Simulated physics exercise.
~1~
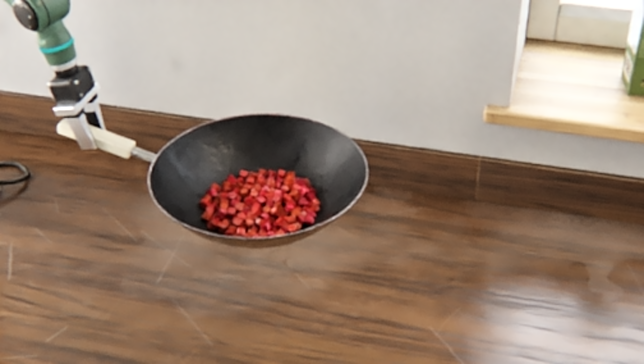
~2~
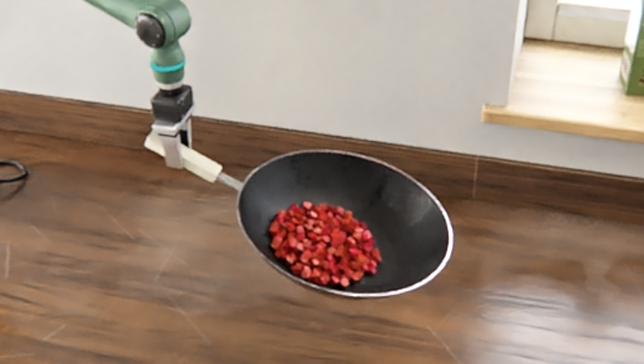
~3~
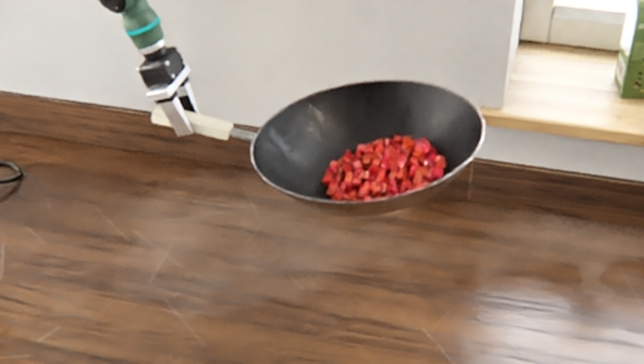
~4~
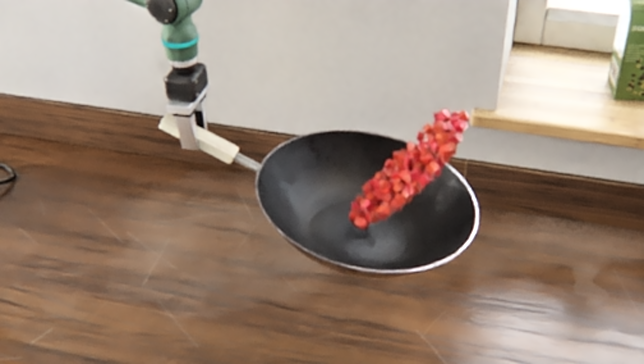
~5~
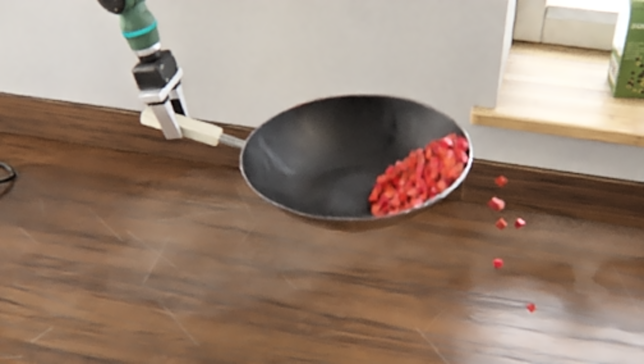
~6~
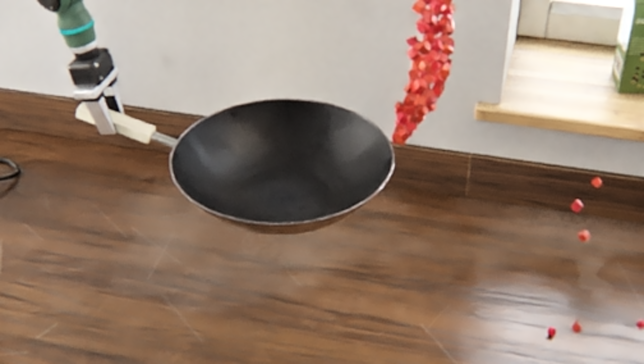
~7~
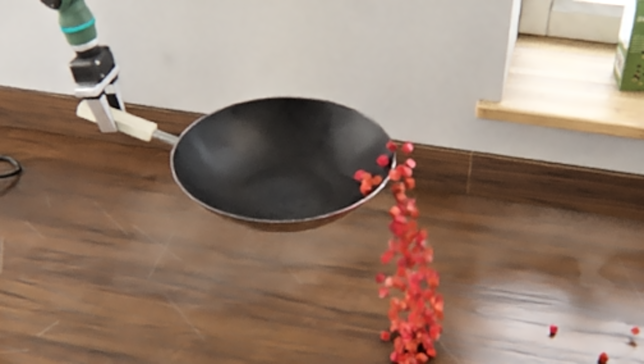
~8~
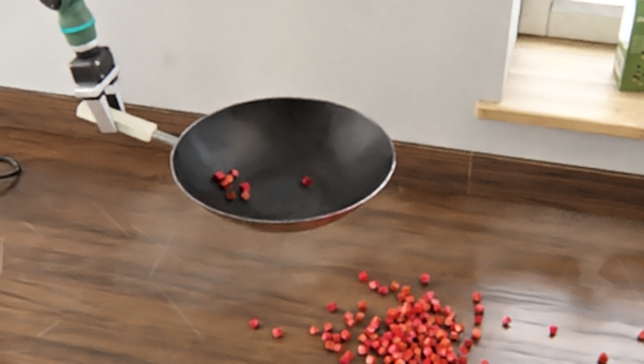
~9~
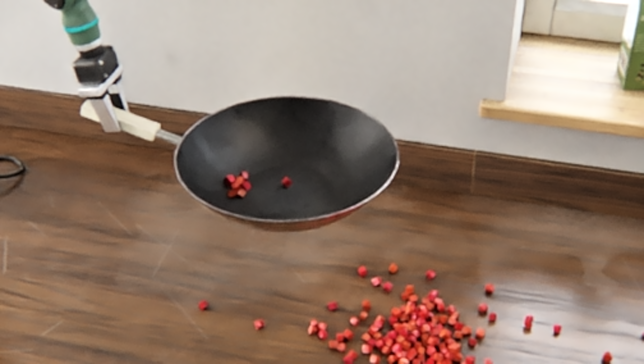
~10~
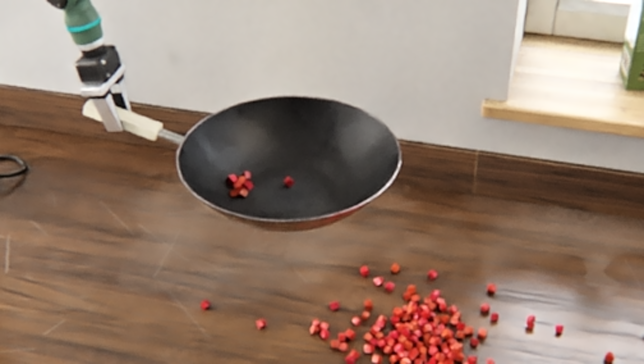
The clip shows a robot arm moving and tilting a dark wok of red vegetable dice above a wooden surface, tossing them until most fly over the right rim. They scatter in a pile below, while a few remain in the wok, held still and level.
